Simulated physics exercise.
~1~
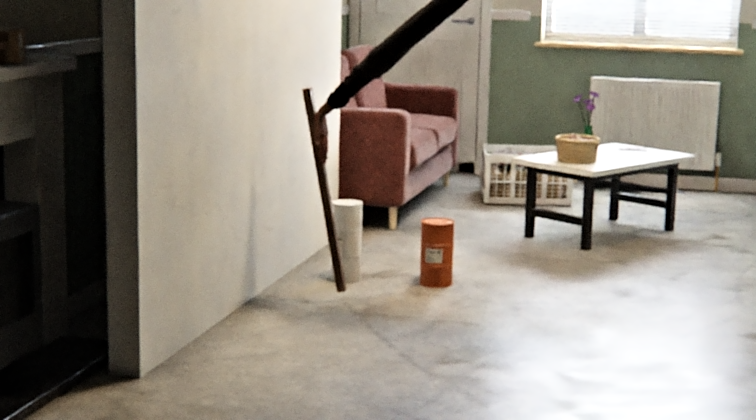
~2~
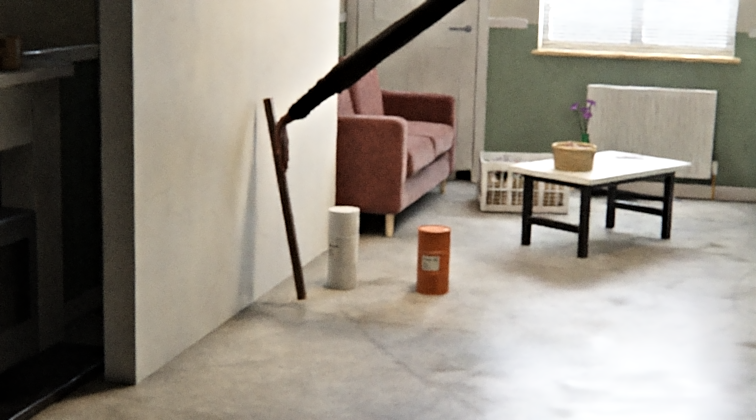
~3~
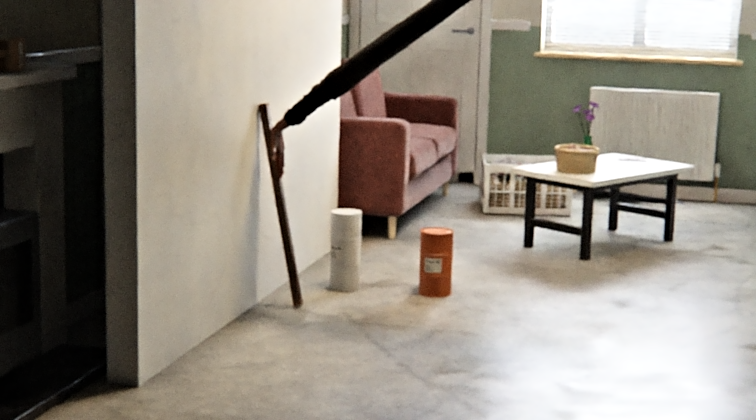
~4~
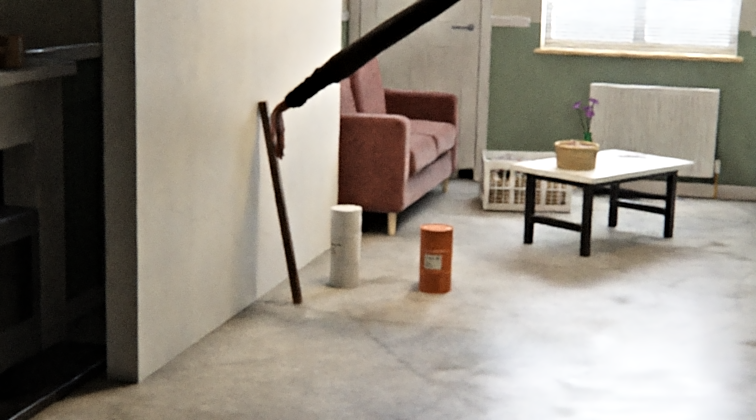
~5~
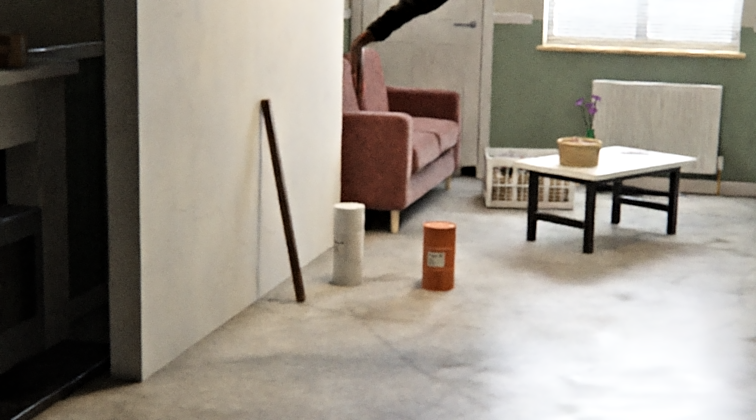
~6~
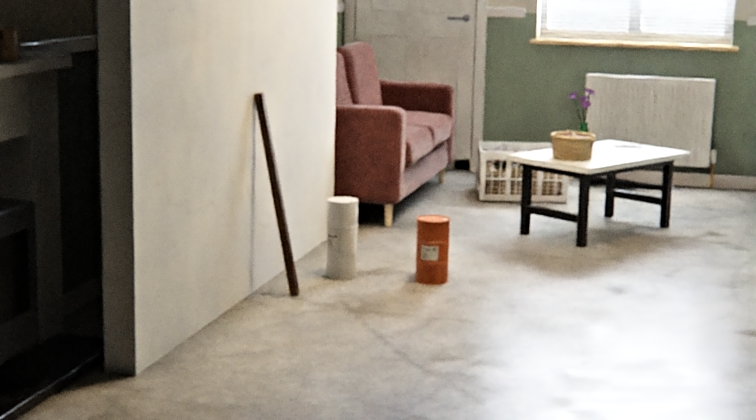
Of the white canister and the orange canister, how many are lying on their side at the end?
None of them are lying on their side. Both the white canister and the orange canister are still upright on the floor.
